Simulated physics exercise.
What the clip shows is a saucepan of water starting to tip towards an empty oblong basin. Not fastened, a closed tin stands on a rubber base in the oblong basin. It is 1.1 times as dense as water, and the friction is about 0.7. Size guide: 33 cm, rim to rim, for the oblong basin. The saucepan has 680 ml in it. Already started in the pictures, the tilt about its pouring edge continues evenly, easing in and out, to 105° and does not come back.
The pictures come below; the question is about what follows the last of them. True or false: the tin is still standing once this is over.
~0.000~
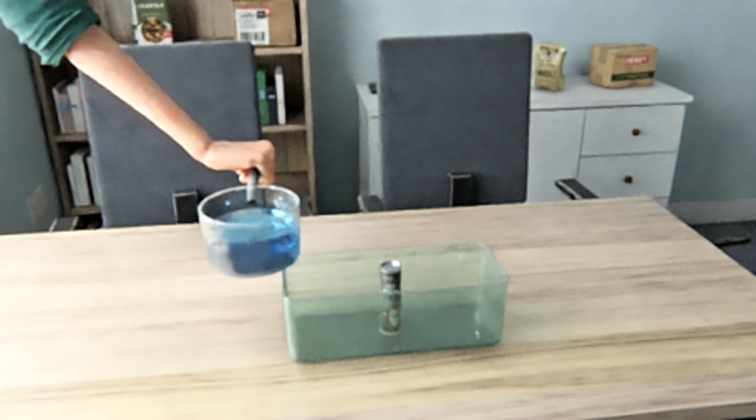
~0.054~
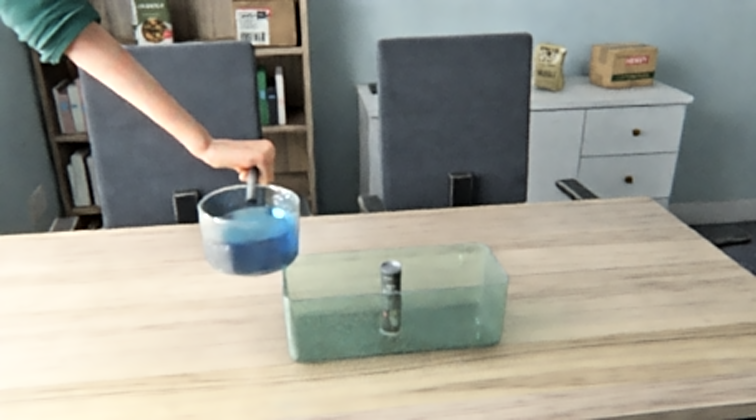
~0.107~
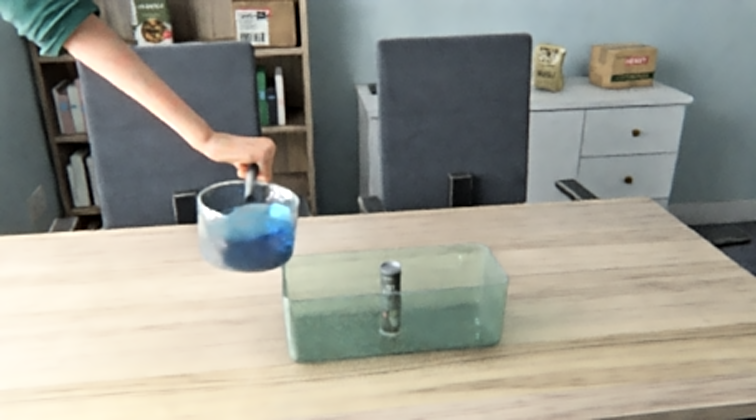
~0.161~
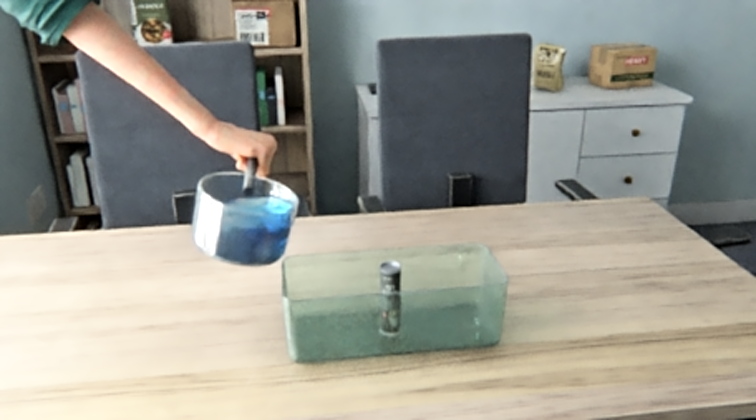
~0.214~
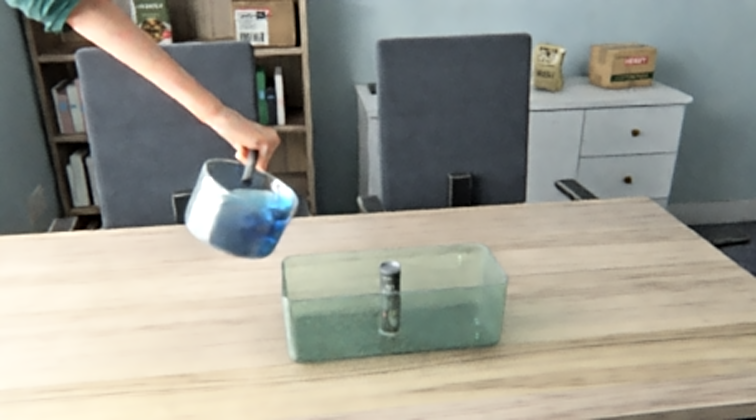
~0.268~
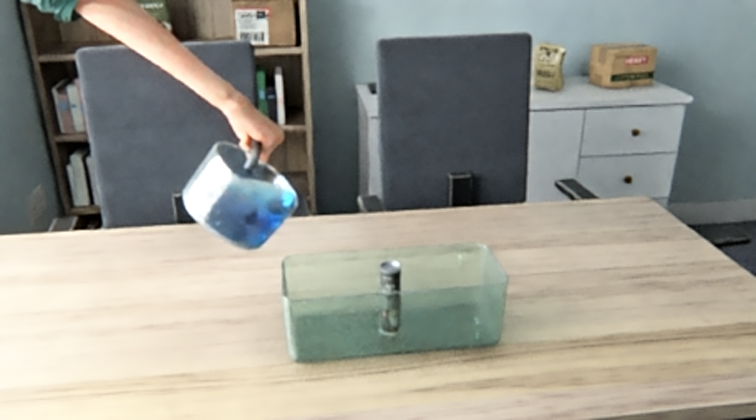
False.
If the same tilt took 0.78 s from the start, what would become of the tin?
In that case the tin overturns.
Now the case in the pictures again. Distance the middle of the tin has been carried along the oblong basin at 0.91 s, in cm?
Roughly 10 cm.
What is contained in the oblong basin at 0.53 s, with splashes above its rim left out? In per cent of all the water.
Estimate - around 3 in a hundred parts.
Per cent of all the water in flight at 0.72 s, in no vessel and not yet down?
Some 18 % is up in the air.
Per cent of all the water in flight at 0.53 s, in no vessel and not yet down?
50 %.
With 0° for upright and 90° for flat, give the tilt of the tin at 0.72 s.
Roughly 20°.
Then, 0.53 s in, the tilt is 98° and 48 per cent is still to pour; the tin stands where it began.
Then, 0.72 s in, the tilt is 105° and 6 per cent is still to pour; the tin leans 18°.
Then, 0.91 s in, the tilt is 105° and 1 per cent is still to pour; the tin lies on its side.
Then, 1.13 s in, the tilt is 105° and 0 per cent is still to pour; the tin lies on its side.
Finally, the tin lies on its side.
